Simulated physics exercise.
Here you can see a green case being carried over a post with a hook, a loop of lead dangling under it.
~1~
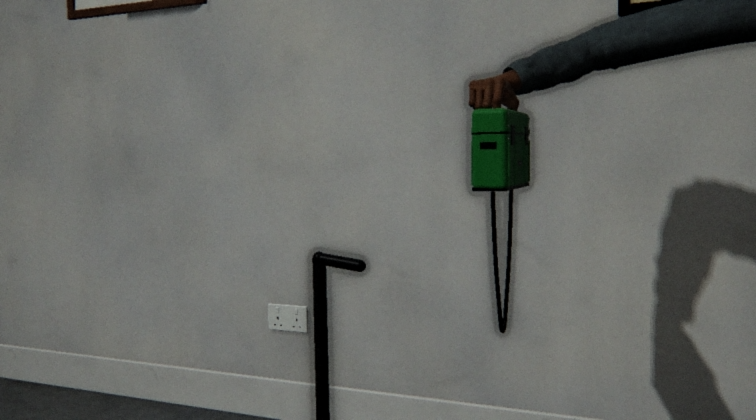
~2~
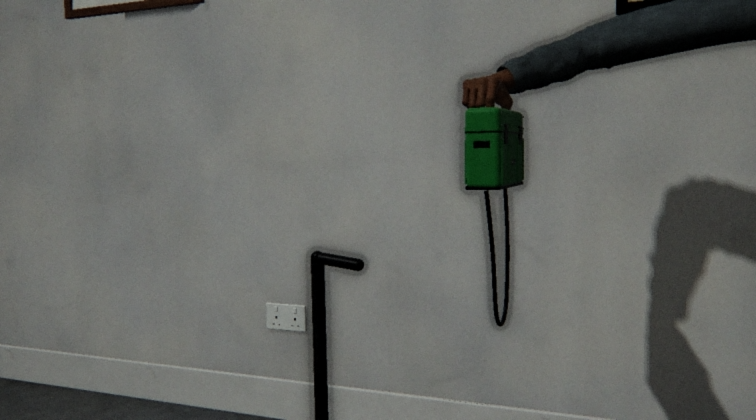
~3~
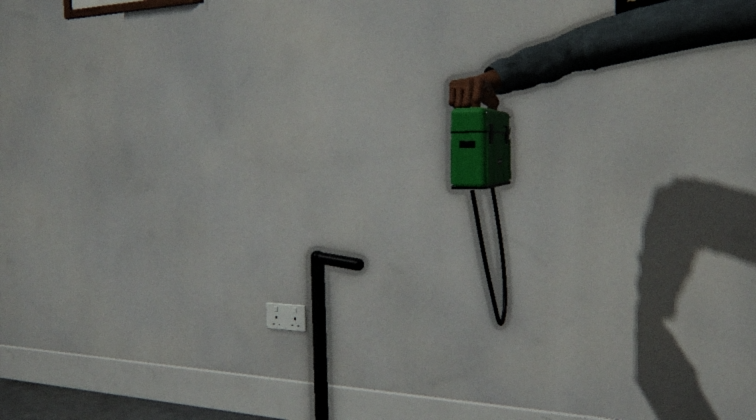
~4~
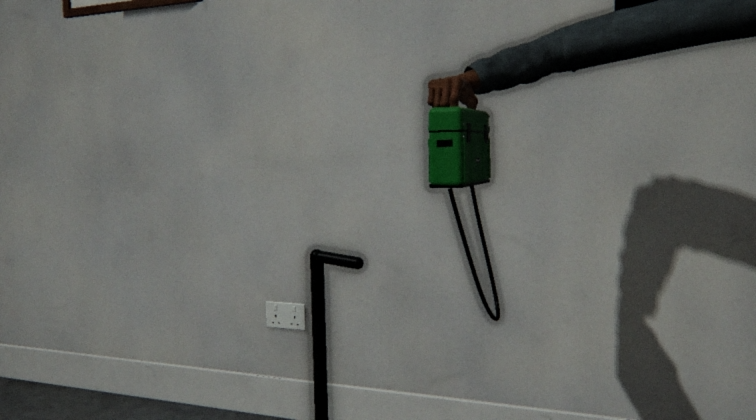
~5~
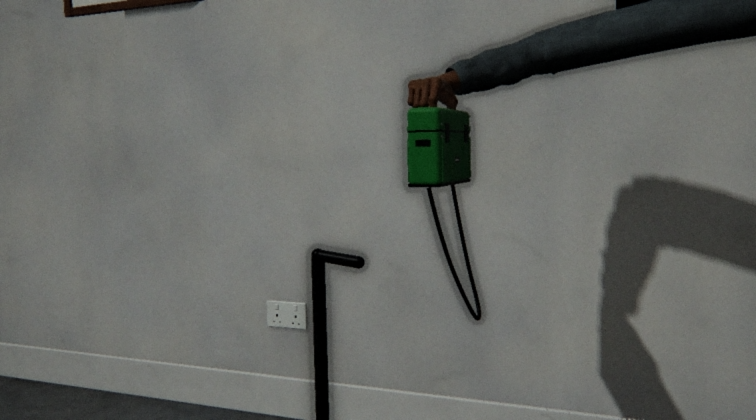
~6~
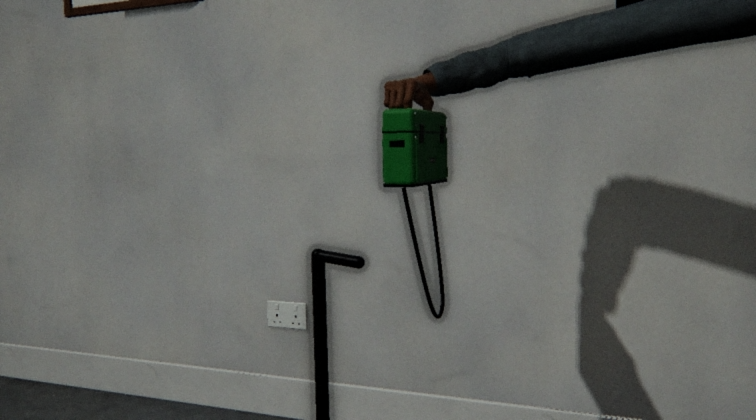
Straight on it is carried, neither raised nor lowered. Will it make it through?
I expect the post will hold onto it.
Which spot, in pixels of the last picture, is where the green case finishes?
It comes to rest near (234, 152).
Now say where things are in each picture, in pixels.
The first picture shows green case (502, 150); hook tip (360, 266).
The second picture shows green case (496, 149); bottom of the loop (501, 324).
The third picture shows green case (482, 148).
The fourth picture shows green case (461, 147); bottom of the loop (497, 319).
The fifth picture shows green case (441, 147).
The sixth picture shows green case (417, 148); bottom of the loop (439, 316); hook tip (359, 262); hook points towards it, loop hangs below the hook.
Then, 0.20 s past the final frame, case nearing the post near (383, 148).
Then, 0.66 s past the final frame, case over the post near (311, 150).
Then, 1.12 s past the final frame, case past the post near (245, 152).
When it is over, case past the post near (234, 152); loop tight round the post, hand stopped. The green case snags on the hook.
